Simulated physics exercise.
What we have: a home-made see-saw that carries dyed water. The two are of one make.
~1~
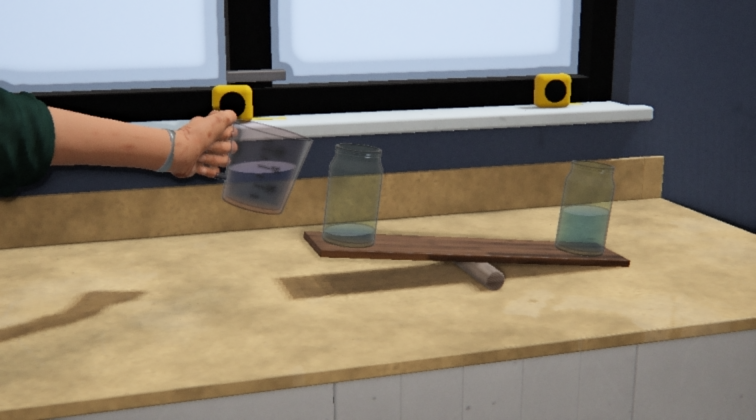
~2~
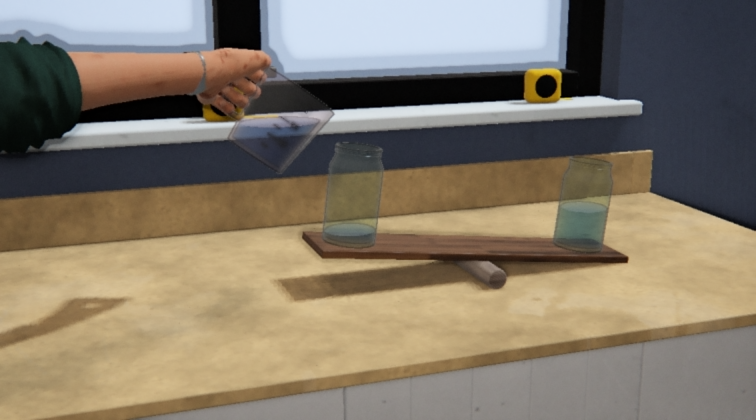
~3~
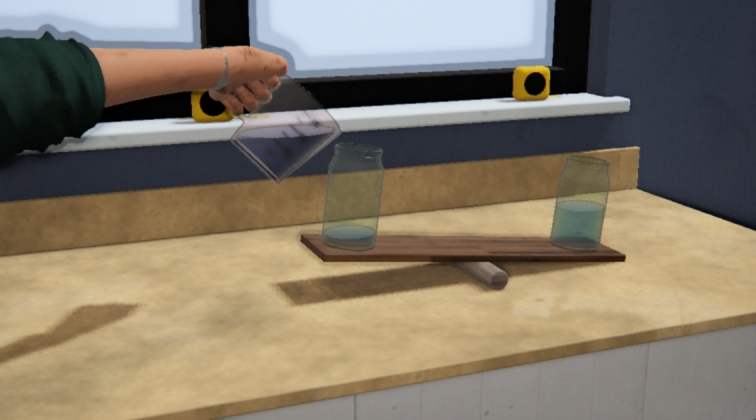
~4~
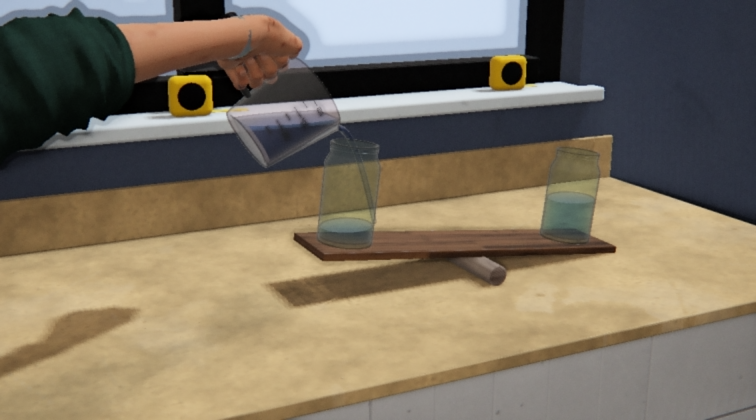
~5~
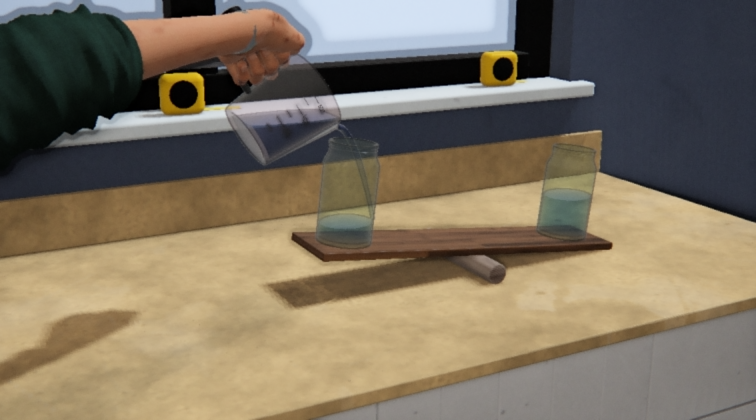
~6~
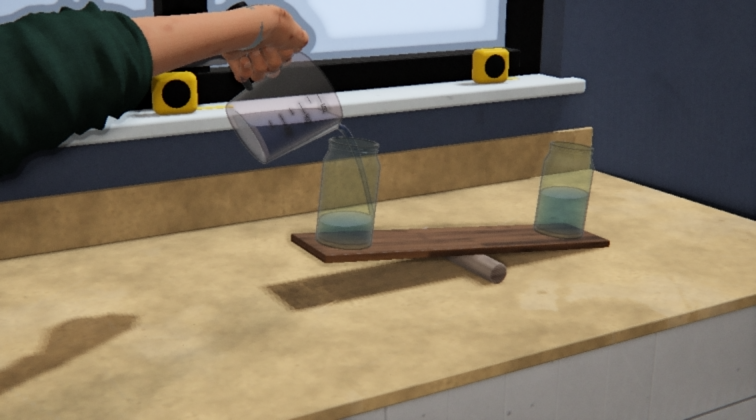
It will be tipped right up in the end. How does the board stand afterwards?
In the end the board goes down on that side.
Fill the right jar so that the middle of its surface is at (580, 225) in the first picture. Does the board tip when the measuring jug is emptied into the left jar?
Verdict: Flips.
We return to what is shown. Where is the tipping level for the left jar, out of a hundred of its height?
Near 40 in a hundred.
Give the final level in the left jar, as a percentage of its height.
I make it 60 per cent.
Next, the left jar is about a third full; the board leans as before.
After that, the left jar is about half full; the board has swung over, and that end is down.
Finally, the left jar is about two thirds full; the board has swung over, and that end is down.
